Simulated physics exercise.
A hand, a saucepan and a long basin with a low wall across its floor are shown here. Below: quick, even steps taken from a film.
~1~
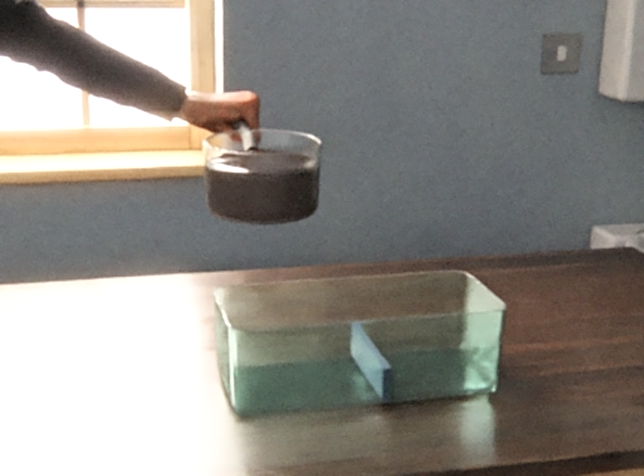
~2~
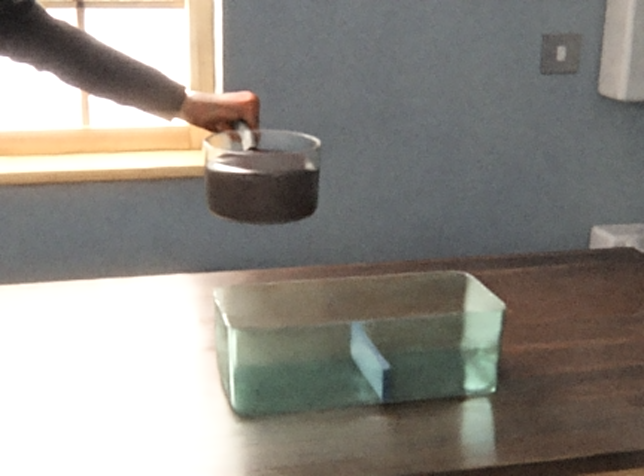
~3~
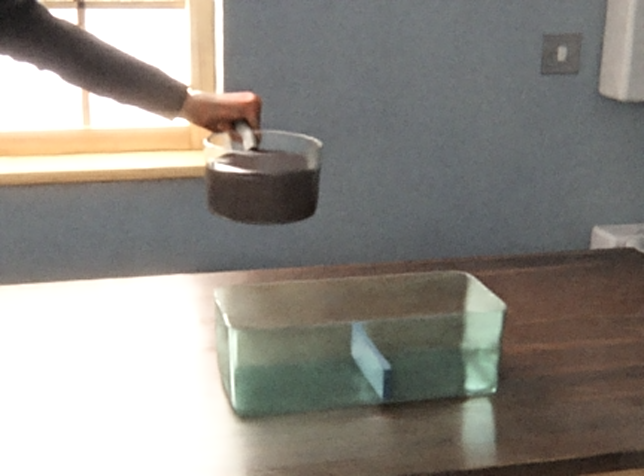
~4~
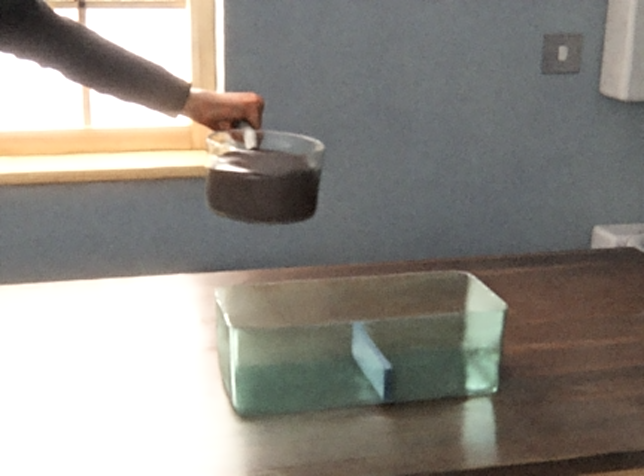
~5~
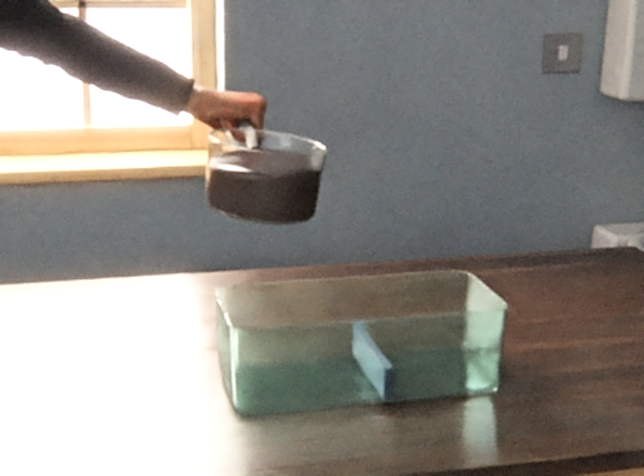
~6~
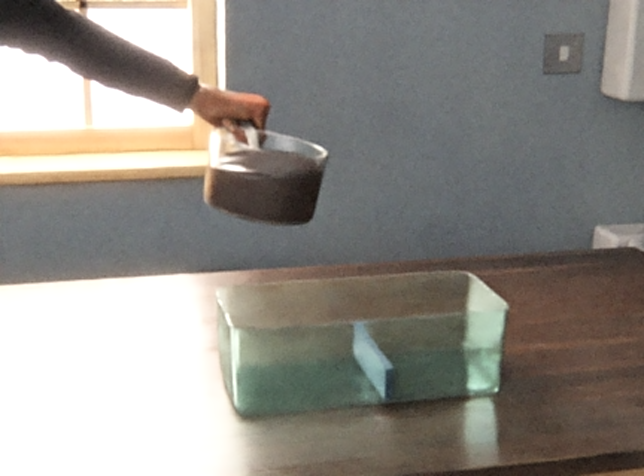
The clip shows a hand holding a saucepan of dark liquid above a clear, greenish basin with a low blue wall across its floor; the pan stays nearly level at first, then the hand tilts it slightly to the right.
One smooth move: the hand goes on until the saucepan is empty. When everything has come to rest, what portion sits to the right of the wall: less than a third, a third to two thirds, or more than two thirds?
Most likely one third to two thirds will rest right of the wall.
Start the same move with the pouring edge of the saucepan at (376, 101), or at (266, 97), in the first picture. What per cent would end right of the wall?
90 % and 5 %.
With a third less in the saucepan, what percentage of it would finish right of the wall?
The share comes to some 20 parts in a hundred.
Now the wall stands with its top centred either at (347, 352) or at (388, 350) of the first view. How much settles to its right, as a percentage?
In order, some 75 and 15 in a hundred.
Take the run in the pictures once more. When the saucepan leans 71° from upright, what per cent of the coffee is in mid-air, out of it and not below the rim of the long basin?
I'd put it at roughly 30 percent of it.
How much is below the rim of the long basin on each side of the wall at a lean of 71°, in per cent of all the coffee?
Left side: 0 in a hundred; right side: 0 in a hundred.
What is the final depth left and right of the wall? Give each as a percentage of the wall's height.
The left side ends up close to 40, the right side close to 40.
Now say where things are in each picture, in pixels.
In the first picture, tilt 0°; pouring edge (319, 141); surface from (207, 163) to (315, 158); the long basin's rim runs from (222, 309) to (487, 291); the wall's top is at (370, 346).
In the second picture, tilt 0°; pouring edge (318, 142); surface from (206, 163) to (315, 158).
In the third picture, tilt 2°; pouring edge (320, 144); surface from (208, 162) to (315, 159).
In the fourth picture, tilt 4°; pouring edge (322, 146); surface from (208, 162) to (317, 160).
In the fifth picture, tilt 7°; pouring edge (323, 149); surface from (209, 162) to (318, 160).
In the sixth picture, tilt 11°; pouring edge (326, 153); surface from (211, 163) to (320, 161).
A moment on, the saucepan is tipped part way and 68 per cent is still to pour, 2 is left of the wall and 0 right of it.
Next, the saucepan is tipped right over and 15 per cent is still to pour, 24 is left of the wall and 43 right of it.
Then the saucepan is tipped right over and 1 per cent is still to pour, 49 is left of the wall and 45 right of it.
Later the saucepan is tipped right over and 0 per cent is still to pour, 53 is left of the wall and 45 right of it.
In the end 53 per cent lies left of the wall, 45 right of it and 2 outside.
